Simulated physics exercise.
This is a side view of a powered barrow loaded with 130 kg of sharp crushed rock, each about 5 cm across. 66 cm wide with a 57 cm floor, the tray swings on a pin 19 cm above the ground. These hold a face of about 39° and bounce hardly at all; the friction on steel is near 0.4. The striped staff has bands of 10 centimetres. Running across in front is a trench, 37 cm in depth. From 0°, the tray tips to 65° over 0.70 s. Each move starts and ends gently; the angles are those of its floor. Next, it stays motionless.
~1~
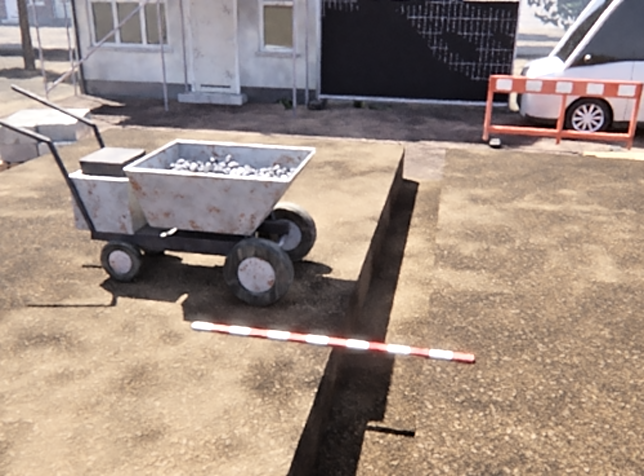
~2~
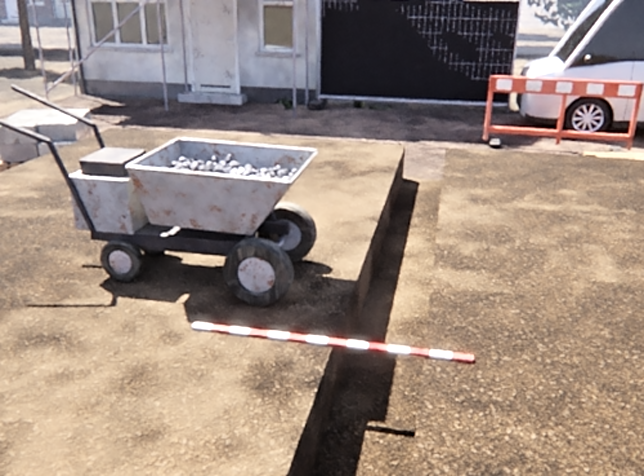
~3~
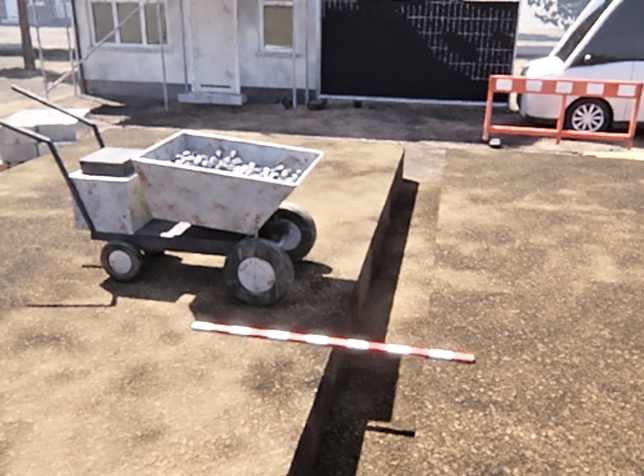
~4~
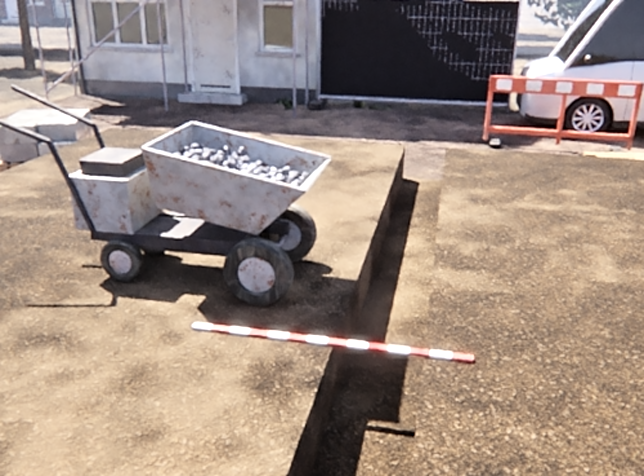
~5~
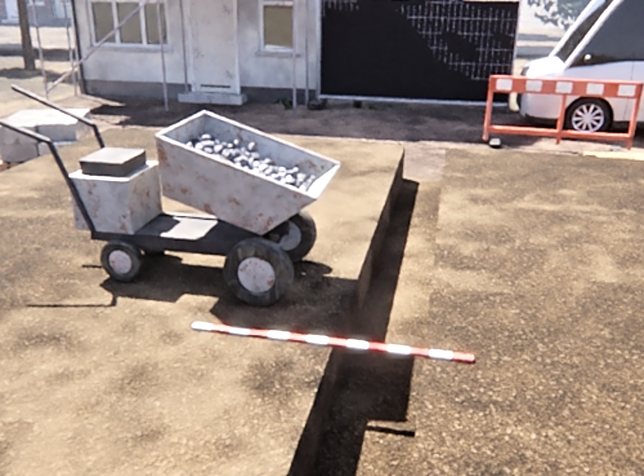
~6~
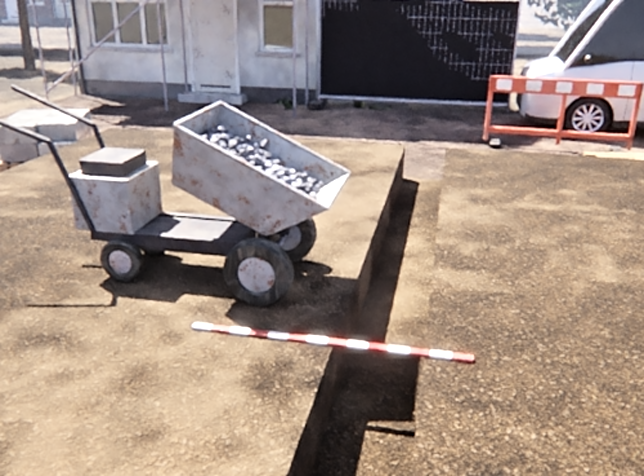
Grey tray of crushed rock on a small wheeled barrow tilting steadily toward the right, beside a trench and a red-and-white striped staff.
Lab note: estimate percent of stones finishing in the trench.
Approx. 48 %.
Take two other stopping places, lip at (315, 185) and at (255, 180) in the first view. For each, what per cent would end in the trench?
It comes to about 25 and 50 in a hundred.
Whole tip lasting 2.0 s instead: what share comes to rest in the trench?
With that change, it comes to around 35 per cent.
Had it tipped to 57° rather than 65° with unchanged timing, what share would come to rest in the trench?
It would be close to 25 percent.
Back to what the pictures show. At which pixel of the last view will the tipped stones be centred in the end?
Their middle ends up near (403, 344).
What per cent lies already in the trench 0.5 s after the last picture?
Some 5 per cent.
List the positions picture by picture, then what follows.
Lip at (287, 182), floor tilted 0°, highest stones at (211, 167), in the first picture.
The tray is at 1°, its lip at (289, 183); the top of the load is at (203, 165), in the second picture.
Lip at (296, 186), floor tilted 5°, highest stones at (199, 160), in the third picture.
The tray is at 11°, its lip at (306, 191); the top of the load is at (198, 152), in the fourth picture.
The tray is at 18°, its lip at (317, 199); the top of the load is at (203, 143), in the fifth picture.
Lip at (328, 209), floor tilted 26°, highest stones at (216, 135), in the sixth picture.
Then, 0.2 s after the last picture the floor is at 54°, 100 % in the tray; the foremost stones are at (338, 231).
Then, 0.5 s after the last picture the floor is at 65°, 94 % in the tray, 6 % in the trench; the foremost stones are at (405, 280).
Then, 0.8 s after the last picture the floor is at 65°, 60 % in the tray, 34 % in the trench, 6 % past the trench; the foremost stones are at (497, 310).
Then, 2.8 s after the last picture the floor is at 65°, 45 % in the tray, 48 % in the trench, 6 % past the trench; the foremost stones are at (542, 319).
